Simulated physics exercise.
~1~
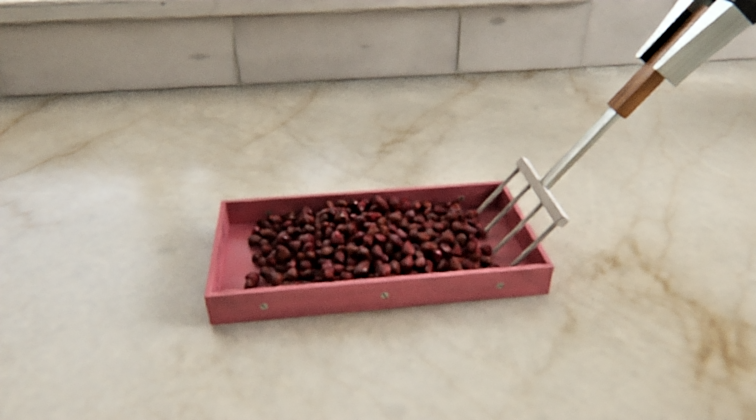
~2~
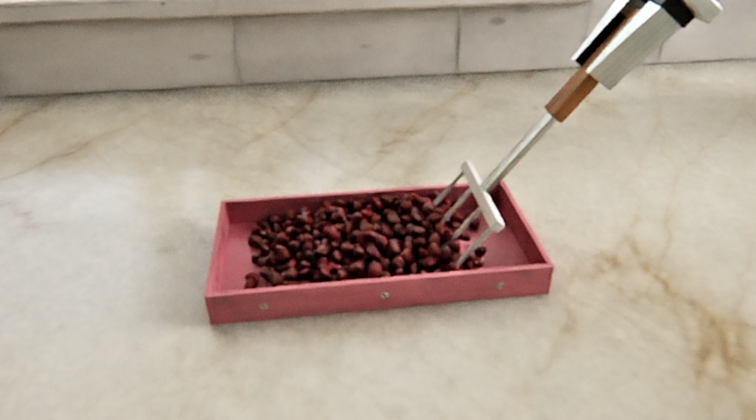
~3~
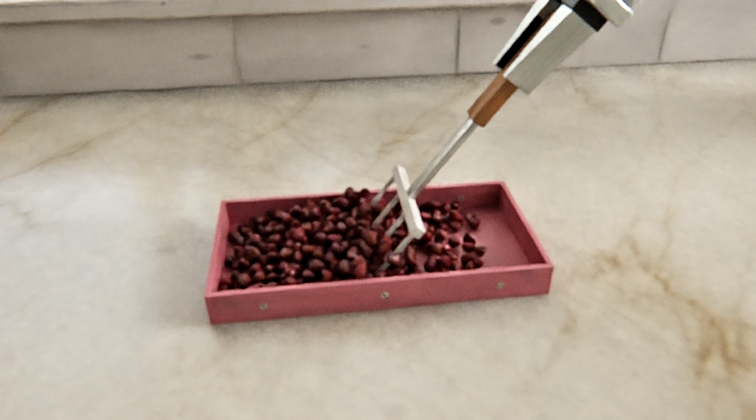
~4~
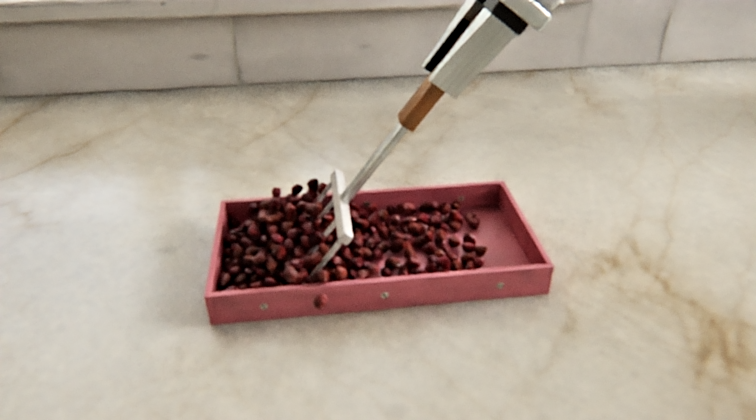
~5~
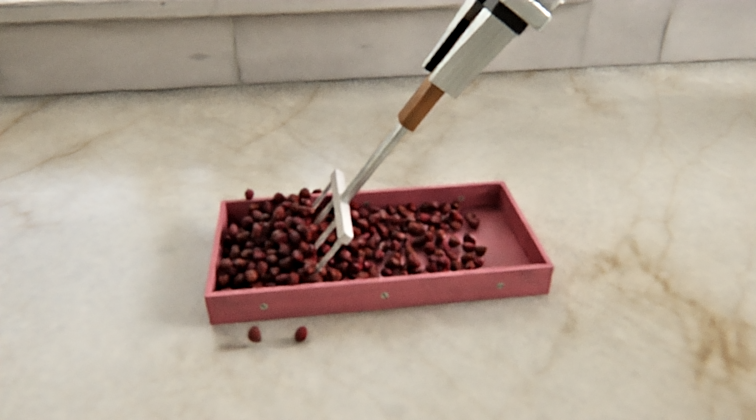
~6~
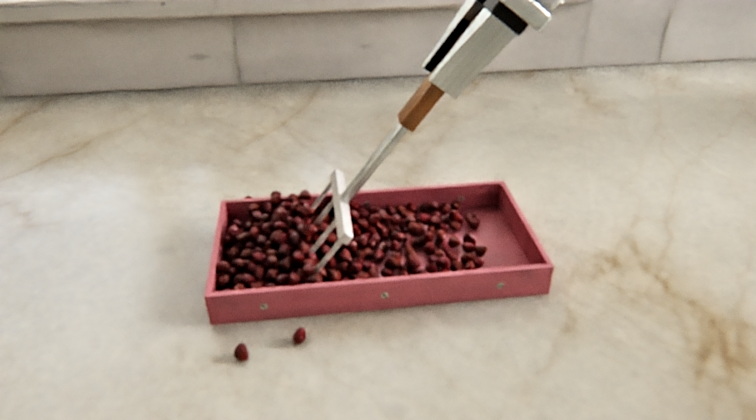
A robot arm dragged a pale fork-like comb leftward through dark red beans in a shallow pink tray, heaping them toward the left end, then stopped as two beans tumbled over the front edge and came to rest on the marble surface.
